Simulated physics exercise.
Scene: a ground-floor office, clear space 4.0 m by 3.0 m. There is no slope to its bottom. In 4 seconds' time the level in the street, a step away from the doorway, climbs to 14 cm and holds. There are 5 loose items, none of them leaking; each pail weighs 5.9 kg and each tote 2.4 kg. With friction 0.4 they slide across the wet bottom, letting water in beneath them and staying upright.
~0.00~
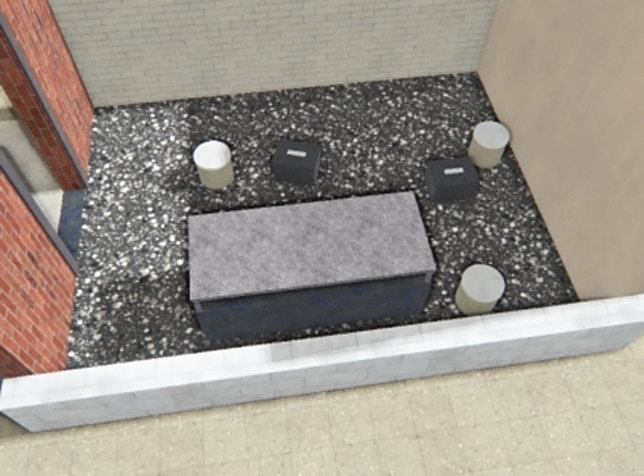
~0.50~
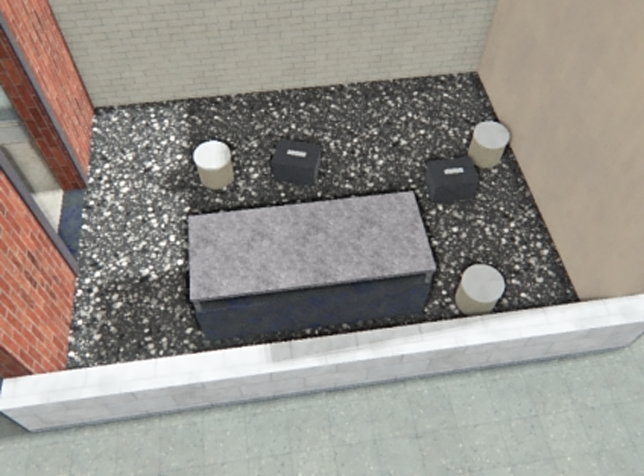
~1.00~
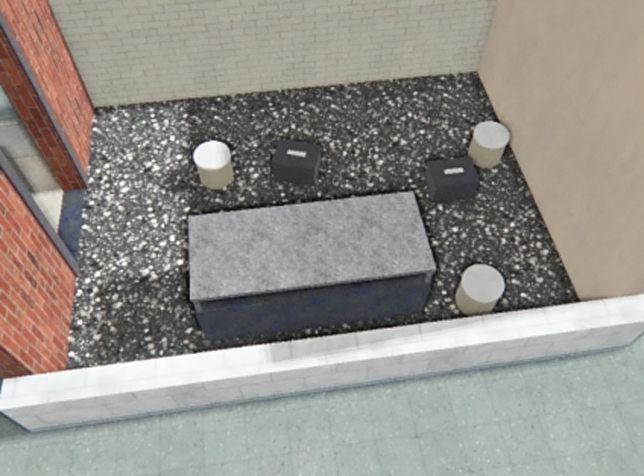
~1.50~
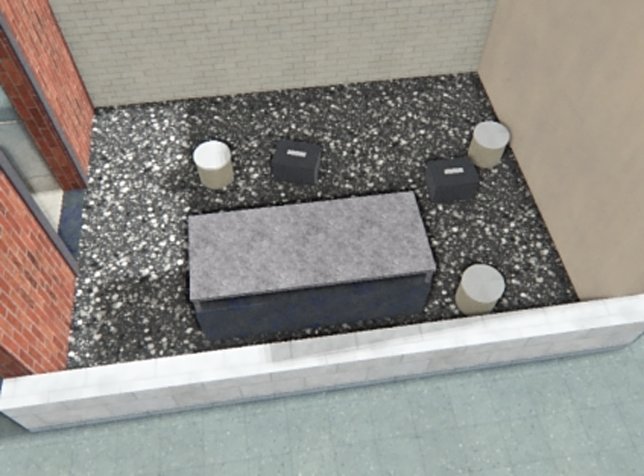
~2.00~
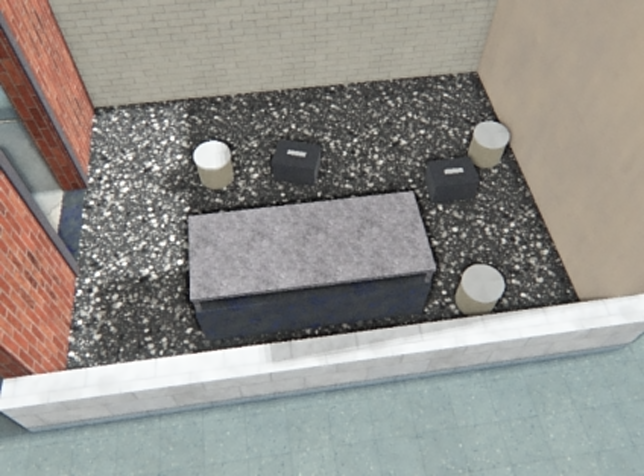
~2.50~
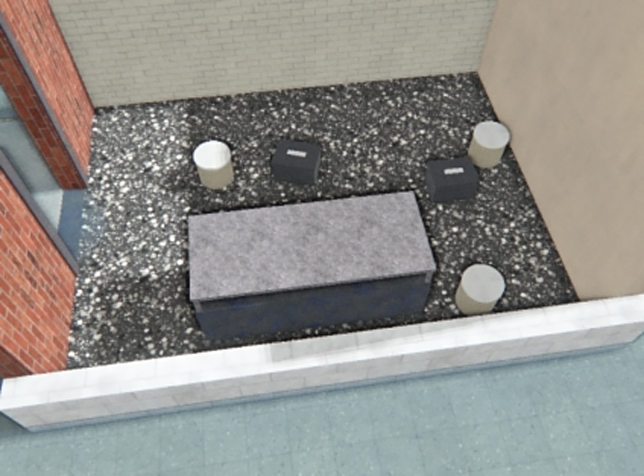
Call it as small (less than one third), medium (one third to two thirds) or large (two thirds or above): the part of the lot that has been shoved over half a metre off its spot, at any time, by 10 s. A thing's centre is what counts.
Small.
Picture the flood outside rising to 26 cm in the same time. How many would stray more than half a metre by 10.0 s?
That would make 5 of them.
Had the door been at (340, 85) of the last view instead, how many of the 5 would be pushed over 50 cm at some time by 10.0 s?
Then the count would be 2.
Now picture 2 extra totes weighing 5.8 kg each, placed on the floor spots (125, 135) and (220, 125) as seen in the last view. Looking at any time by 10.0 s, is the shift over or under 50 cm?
Note: Item 1 stays inside the limit; item 2 stays inside the limit.
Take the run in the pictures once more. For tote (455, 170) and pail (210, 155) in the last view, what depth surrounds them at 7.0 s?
Close to 3 and 3 centimetres.
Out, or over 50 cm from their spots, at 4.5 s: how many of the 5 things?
I make it 0 by then.
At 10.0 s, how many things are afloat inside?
It comes to 1 of them.
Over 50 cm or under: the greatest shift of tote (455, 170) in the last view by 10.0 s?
Answer: Past it.
After 3.5 s 0 of 5 are over 50 cm from their spots; 0 afloat.
After 4.5 s 0 of 5 are over 50 cm from their spots; 0 afloat.
After 7.0 s 0 of 5 are over 50 cm from their spots; 1 afloat.
After 10.0 s 1 of 5 are over 50 cm from their spots, and 1 have been at some point; 1 afloat.
